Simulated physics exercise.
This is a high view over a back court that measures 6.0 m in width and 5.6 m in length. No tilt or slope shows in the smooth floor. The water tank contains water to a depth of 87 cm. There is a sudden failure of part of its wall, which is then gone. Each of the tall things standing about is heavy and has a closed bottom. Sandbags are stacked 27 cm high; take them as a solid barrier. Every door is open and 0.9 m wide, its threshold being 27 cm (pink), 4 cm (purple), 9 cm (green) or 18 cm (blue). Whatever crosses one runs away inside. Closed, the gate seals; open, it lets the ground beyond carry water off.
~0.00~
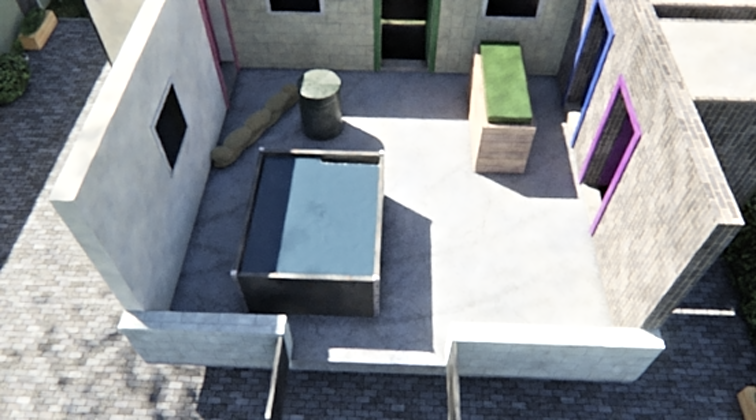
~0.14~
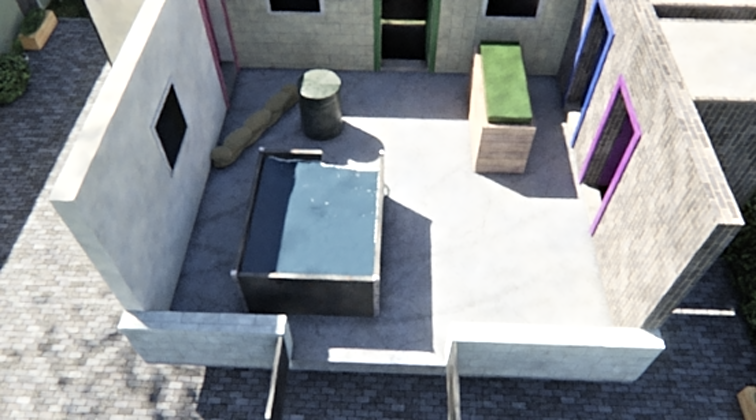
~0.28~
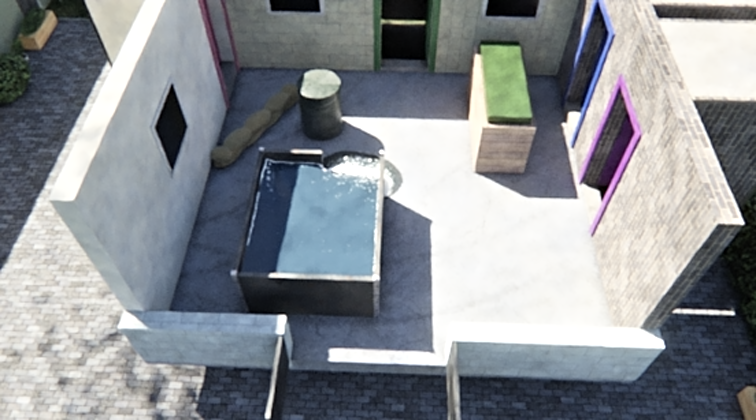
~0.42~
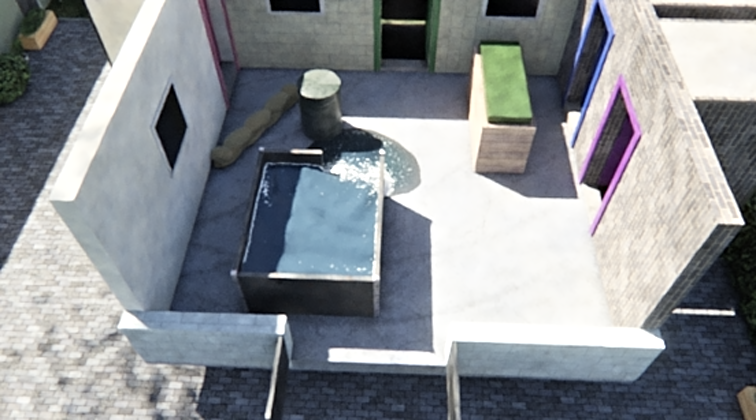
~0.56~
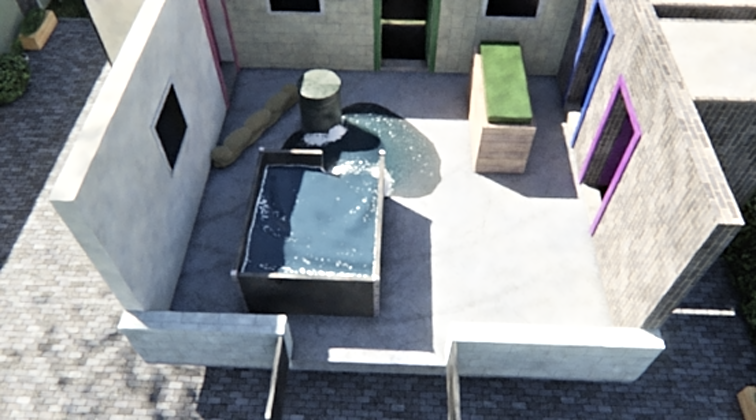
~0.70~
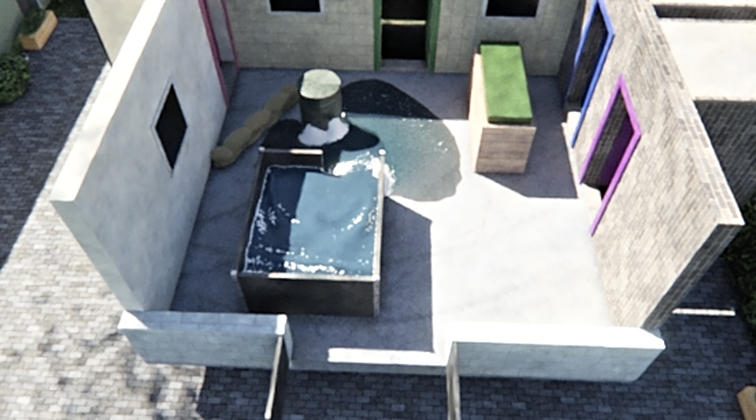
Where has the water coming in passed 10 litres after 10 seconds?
As I see it, the pink door holds the inflow within the limit, the purple door holds the inflow within the limit, the green door lets the inflow top the limit, the blue door holds the inflow within the limit.
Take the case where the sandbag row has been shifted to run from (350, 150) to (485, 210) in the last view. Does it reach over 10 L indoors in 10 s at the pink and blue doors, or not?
Note - pink: Limit held; blue: Limit held.
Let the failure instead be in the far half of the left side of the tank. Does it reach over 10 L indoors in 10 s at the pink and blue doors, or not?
Compared with the limit, pink is lower and blue is lower.
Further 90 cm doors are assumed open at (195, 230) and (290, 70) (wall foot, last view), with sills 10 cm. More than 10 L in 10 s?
The first door falls short and the second gets there.
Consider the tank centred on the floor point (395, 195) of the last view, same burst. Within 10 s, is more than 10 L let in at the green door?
After that, the green door ends up outside the limit.
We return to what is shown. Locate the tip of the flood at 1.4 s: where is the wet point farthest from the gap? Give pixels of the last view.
That's around (497, 74) in the last picture.
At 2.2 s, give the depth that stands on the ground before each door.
In centimetres - pink: 6, purple: 0, green: 28, blue: 2.
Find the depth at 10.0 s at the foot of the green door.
Some 9.5 centimetres of depth.
After 1.4 s water covers 30 % of the floor and is deepest (46 cm) near (336, 138); pink door not reached, purple door not reached, green door 10 cm at the sill, 44 L in, blue door not reached.
After 2.2 s water covers 45 % of the floor and is deepest (42 cm) near (420, 72); pink door 6 cm at the sill, 0 L in, purple door not reached, green door 28 cm at the sill, 205 L in, blue door not reached.
After 3.5 s water covers 60 % of the floor and is deepest (26 cm) near (391, 84); pink door 14 cm at the sill, 0 L in, purple door 3 cm at the sill, 0 L in, green door 23 cm at the sill, 392 L in, blue door 9 cm at the sill, 0 L in.
After 6.0 s water covers 90 % of the floor and is deepest (20 cm) near (218, 142); pink door 16 cm at the sill, 0 L in, purple door 3 cm at the sill, 0 L in, green door 16 cm at the sill, 549 L in, blue door 7 cm at the sill, 0 L in.
After 10.0 s water covers 95 % of the floor and is deepest (16 cm) near (229, 106); pink door 15 cm at the sill, 0 L in, purple door 5 cm at the sill, 3 L in, green door 10 cm at the sill, 594 L in, blue door 5 cm at the sill, 0 L in.
